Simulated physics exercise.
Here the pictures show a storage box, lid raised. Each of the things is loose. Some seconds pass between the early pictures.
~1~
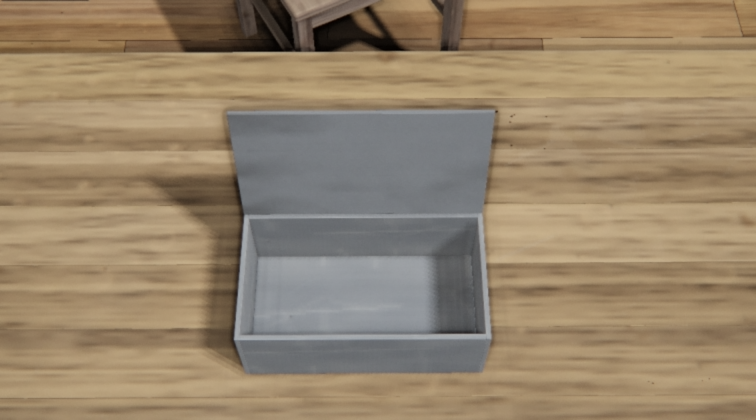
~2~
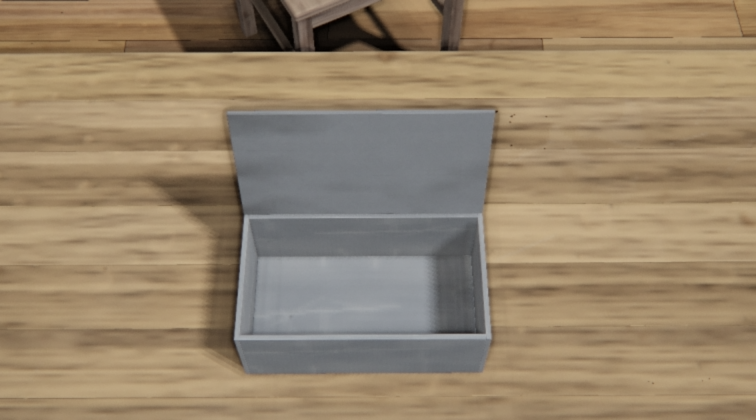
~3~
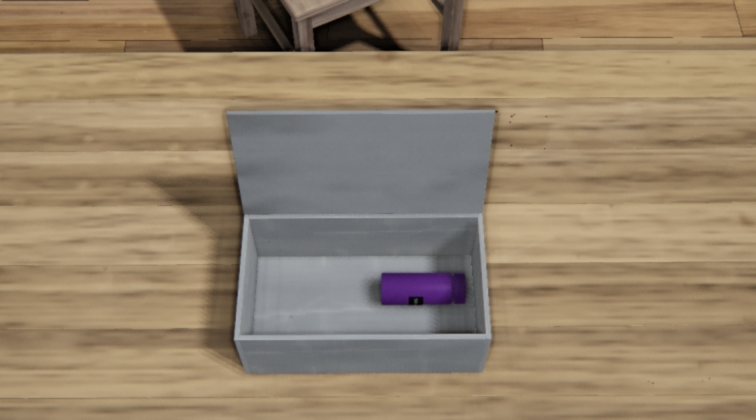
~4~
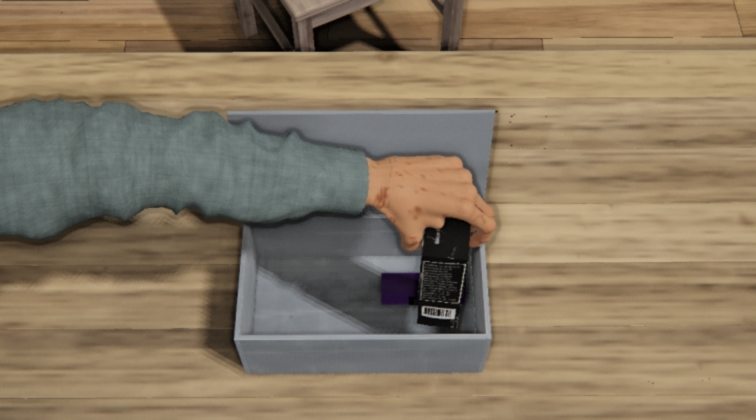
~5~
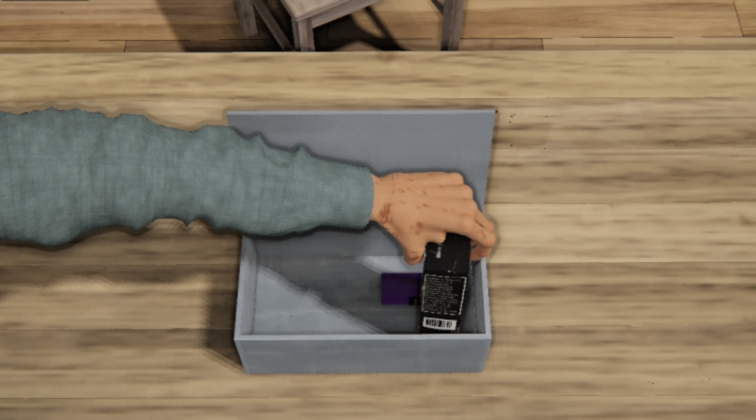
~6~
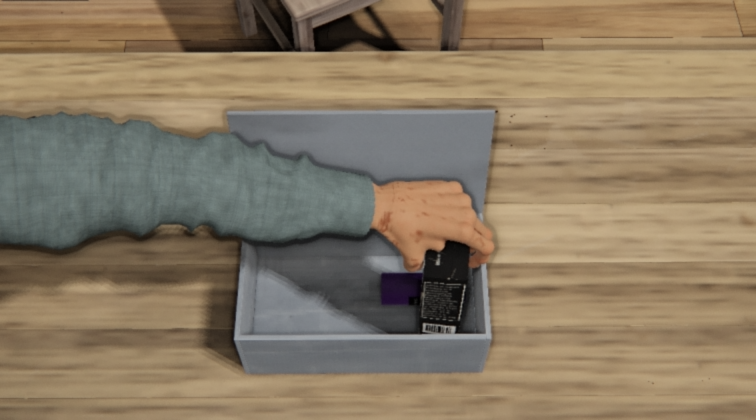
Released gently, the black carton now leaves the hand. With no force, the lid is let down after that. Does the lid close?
The lid does not fit.
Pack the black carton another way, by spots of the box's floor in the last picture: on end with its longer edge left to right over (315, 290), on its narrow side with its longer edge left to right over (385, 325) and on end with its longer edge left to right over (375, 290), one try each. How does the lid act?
The first time the lid can't shut, the second time it goes down fully, and the third time it goes down fully.
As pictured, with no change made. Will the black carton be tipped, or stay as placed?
Looking at the last picture, it is left as set.
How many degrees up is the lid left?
Angle above rim: About 40°.
Then, 0.90 s after the last picture, lid starting down; black carton slid about its own width near (437, 308); purple shaker rolled about its own width.
Then, 1.50 s after the last picture, lid 66° above the rim; black carton slid about its own width near (437, 308); purple shaker rolled about its own width.
At rest, lid 40° above the rim; moved from the start, black carton; purple shaker in place. Seen from the same camera at the end, black carton near (437, 308).
